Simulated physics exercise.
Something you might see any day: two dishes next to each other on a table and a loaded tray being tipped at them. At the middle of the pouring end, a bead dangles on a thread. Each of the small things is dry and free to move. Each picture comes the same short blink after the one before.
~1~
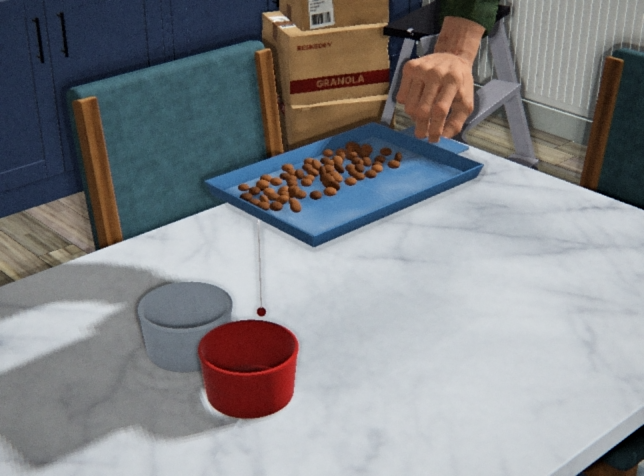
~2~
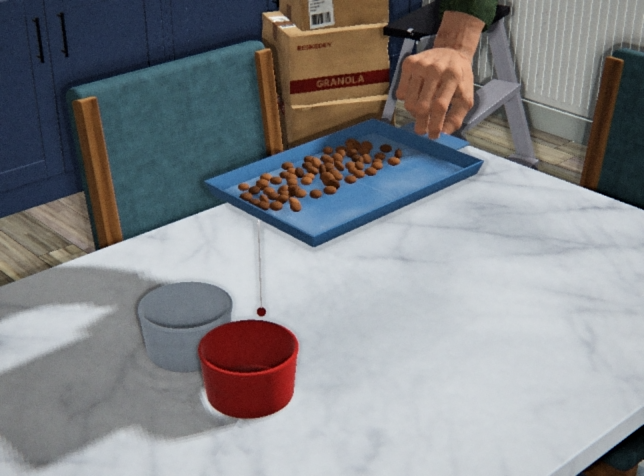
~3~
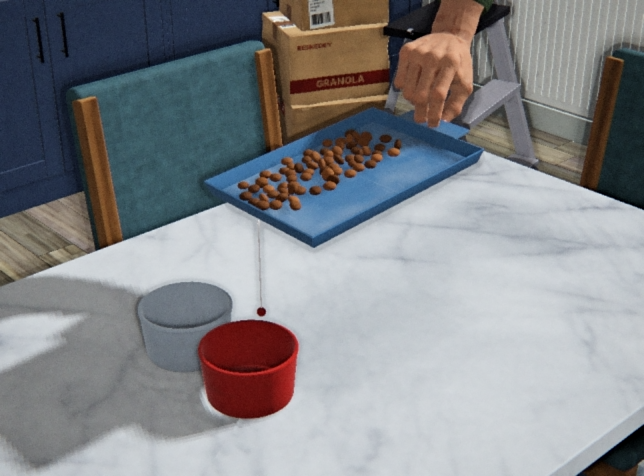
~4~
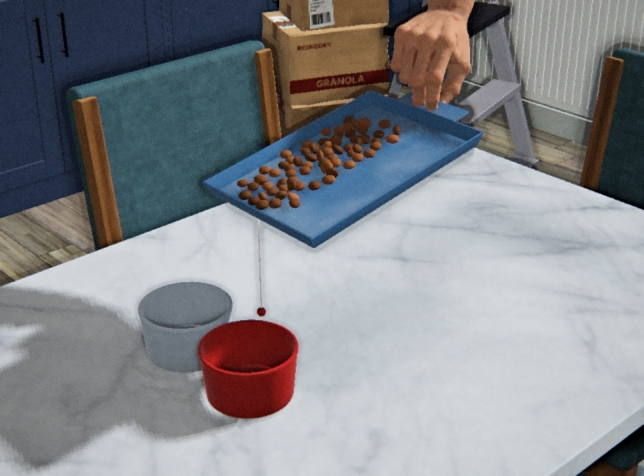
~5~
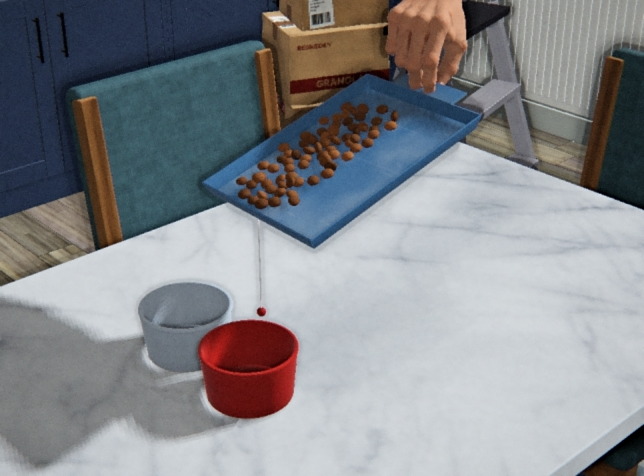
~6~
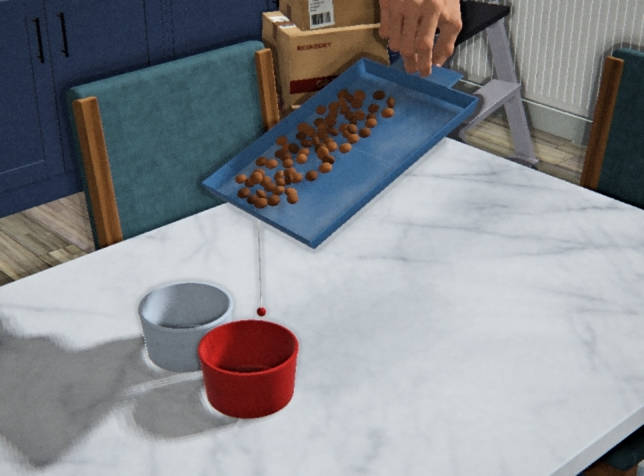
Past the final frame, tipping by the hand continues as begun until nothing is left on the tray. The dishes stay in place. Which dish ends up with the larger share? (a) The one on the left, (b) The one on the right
(b) The one on the right.
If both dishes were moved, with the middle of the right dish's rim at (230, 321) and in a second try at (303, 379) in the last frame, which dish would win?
In the first try it's the right-side dish, and in the second it's the left-side dish.
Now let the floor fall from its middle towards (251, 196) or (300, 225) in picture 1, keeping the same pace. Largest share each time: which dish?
First: The dish at left. Second: The dish at right.
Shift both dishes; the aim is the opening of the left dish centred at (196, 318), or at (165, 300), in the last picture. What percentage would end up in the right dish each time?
Around 40 and around 60 per cent, in that order.
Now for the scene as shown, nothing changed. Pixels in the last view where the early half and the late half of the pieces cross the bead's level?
The first part passes (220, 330); everything after passes (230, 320).
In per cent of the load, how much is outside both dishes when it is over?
Roughly 20 in a hundred.
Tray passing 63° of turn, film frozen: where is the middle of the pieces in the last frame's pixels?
The load is centred around (248, 199).
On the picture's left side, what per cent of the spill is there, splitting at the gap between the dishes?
Estimate: About 80 per cent.
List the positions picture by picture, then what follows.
The first picture shows corners of the pouring end near (212, 181) and (314, 233), level; middle of the load near (322, 172), bits of dog kibble; left dish near (149, 340); right dish near (211, 384); bead on its thread near (261, 312).
The second picture shows corners of the pouring end near (212, 181) and (314, 233), level; middle of the load near (322, 170).
The third picture shows corners of the pouring end near (211, 181) and (313, 233), tipped barely, level across its low end; middle of the load near (322, 164).
The fourth picture shows corners of the pouring end near (210, 181) and (312, 234), tipped a little, level across its low end; middle of the load near (320, 156).
The fifth picture shows corners of the pouring end near (209, 182) and (311, 236), tipped clearly, level across its low end; middle of the load near (318, 148).
The sixth picture shows corners of the pouring end near (208, 182) and (310, 237), tipped clearly, level across its low end; middle of the load near (316, 141); left dish near (149, 340); right dish near (211, 384).
Shortly afterwards, tray tipped steeply; all but a few on the tray; a little in the air.
Next, tray tipped past a quarter turn; a little on the tray; near a third in the right dish; near a quarter in the left dish; a little outside both; a little in the air.
Some moments later, tray tipped past a quarter turn; near two thirds in the right dish; near a quarter in the left dish; near a quarter outside both.
In the end, tray tipped past a quarter turn; near two thirds in the right dish; near a quarter in the left dish; near a quarter outside both.
